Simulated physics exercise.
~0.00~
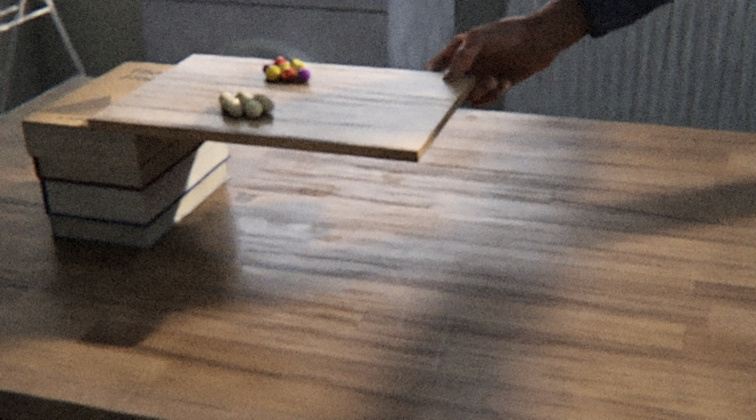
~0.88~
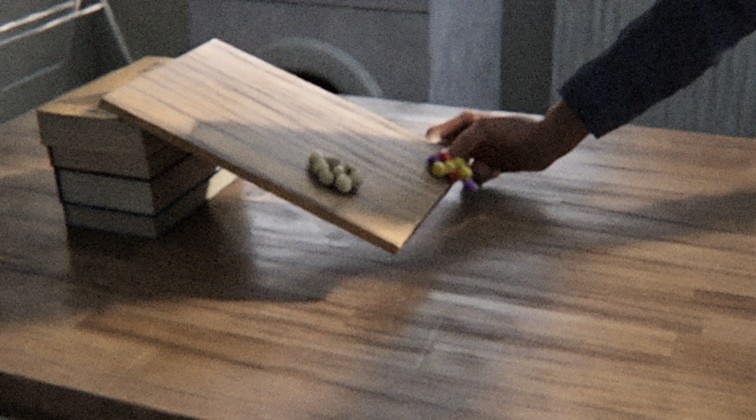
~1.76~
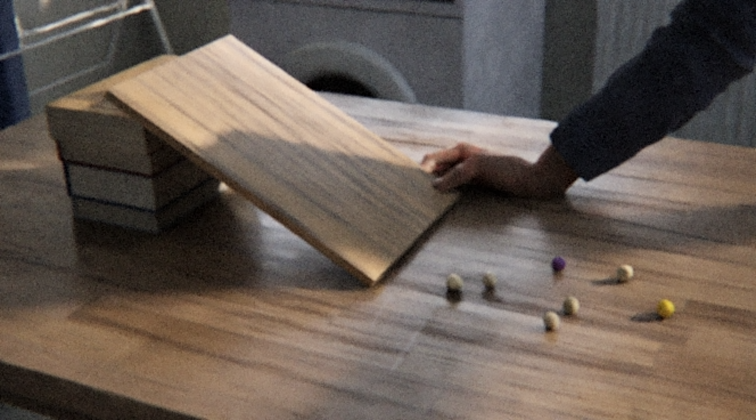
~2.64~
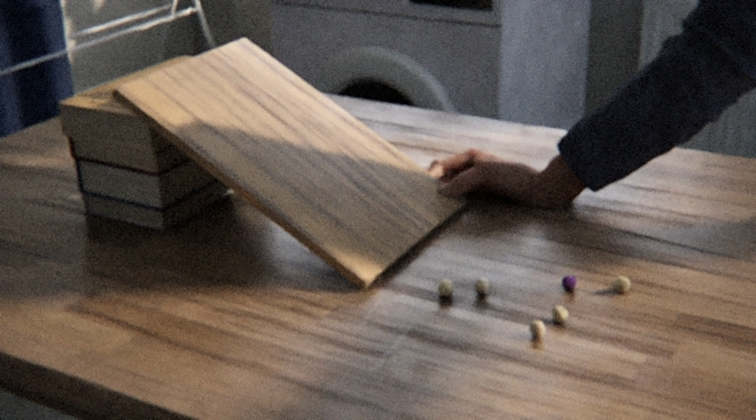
Two small handfuls of round beads, a pale one nearer and a mixed red, yellow and purple one farther back, sit on a wooden board above a wooden table in a dim room, seen from slightly above. The board's left end rests on stacked books while a dark-sleeved arm holds the right end. The hand lowers that end, and the colourful beads reach the foot first, the pale ones following. Once the board rests as a ramp, both sorts scatter rightward across the table. Finally the pale beads lie nearer the ramp, with just a purple one left among them.
